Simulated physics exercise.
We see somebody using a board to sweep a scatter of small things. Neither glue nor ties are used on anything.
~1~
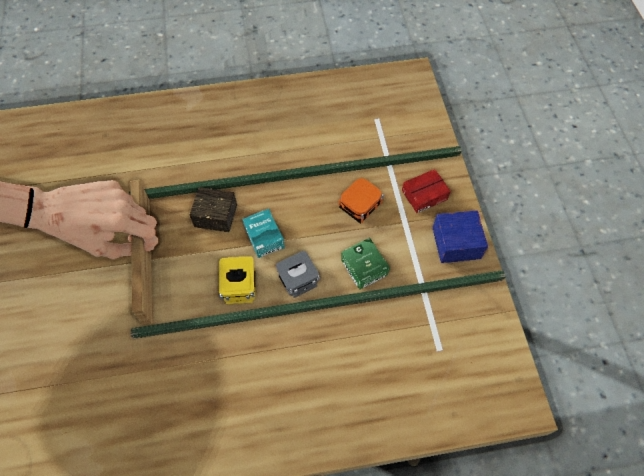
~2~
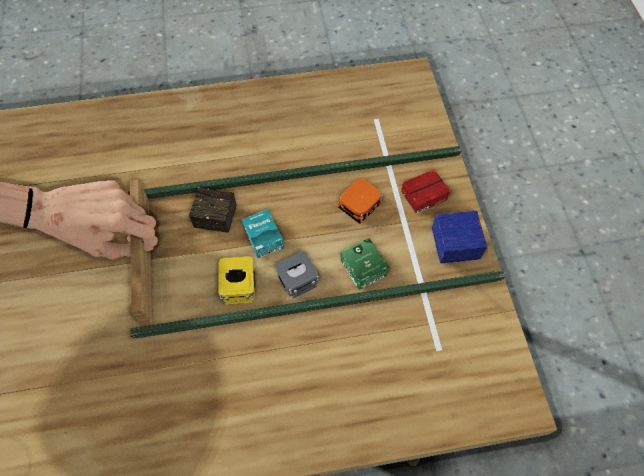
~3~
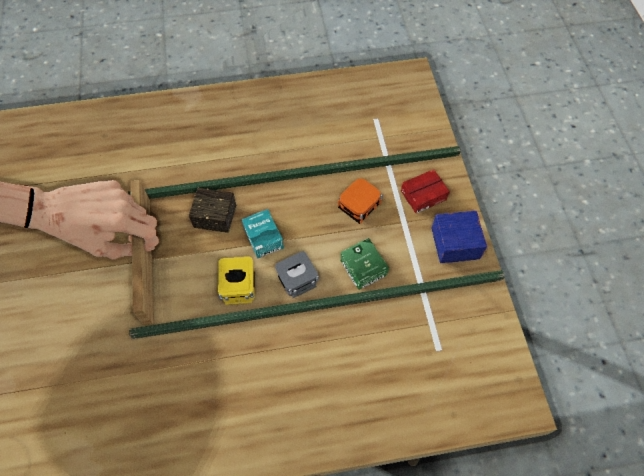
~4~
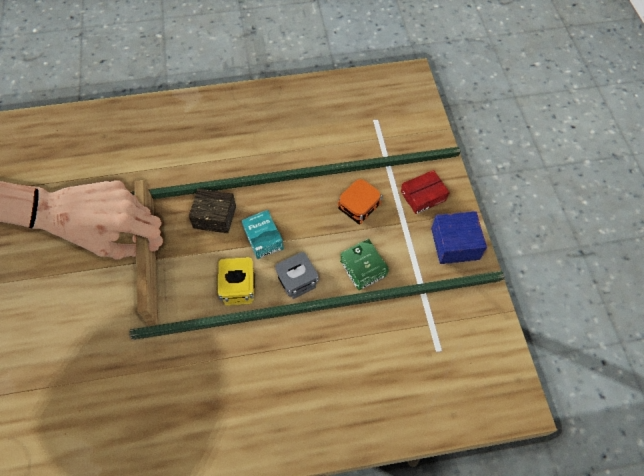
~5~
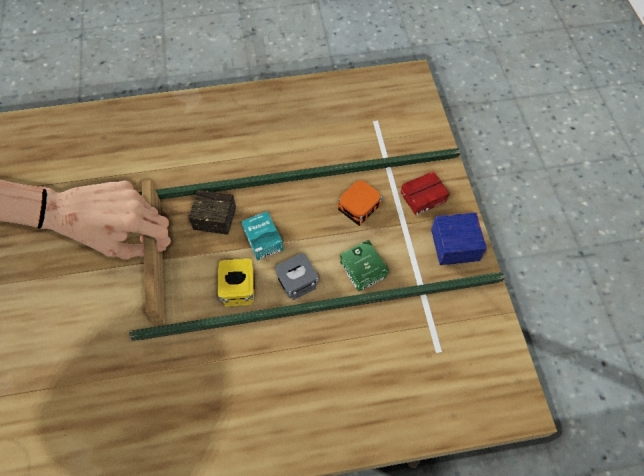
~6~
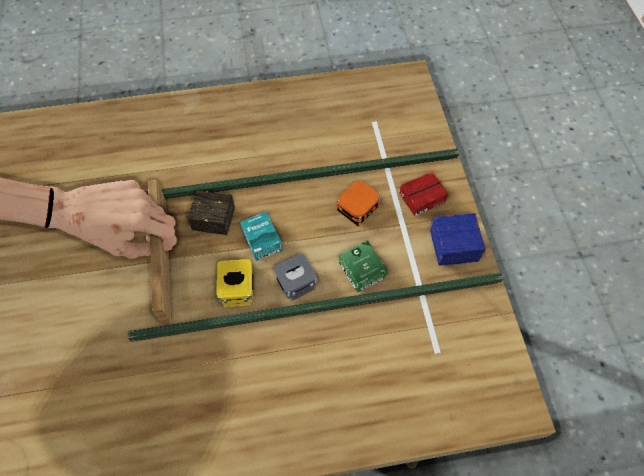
A hand slides a wooden board slightly right toward scattered colourful blocks, which stay still.
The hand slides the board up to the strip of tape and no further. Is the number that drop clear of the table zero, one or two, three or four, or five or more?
There will be one or two losses over the edge.
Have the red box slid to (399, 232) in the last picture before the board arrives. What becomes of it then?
Note: From that start it hangs on.
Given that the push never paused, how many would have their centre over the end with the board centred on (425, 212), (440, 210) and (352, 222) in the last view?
The counts are 3, 5 and 0, in that order.
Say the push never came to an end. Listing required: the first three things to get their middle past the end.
The blue block, then the red box, then the green box.
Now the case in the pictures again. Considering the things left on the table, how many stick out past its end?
My count gives 1.
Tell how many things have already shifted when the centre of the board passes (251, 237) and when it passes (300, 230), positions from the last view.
Counts: 4 and 5.
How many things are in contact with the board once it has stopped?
The count in contact is 3.
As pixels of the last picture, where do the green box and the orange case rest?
Around (492, 246), then around (450, 200).
Soon after, none off yet; blue block at rest near (457, 239); red box at rest near (423, 194); orange case at rest near (358, 203).
Then, none off yet; blue block moved about its own width near (491, 232); red box moved about its own width near (451, 186); orange case moved well along near (421, 200).
At rest, the number that fall off is one or two; fallen, red box and blue block.
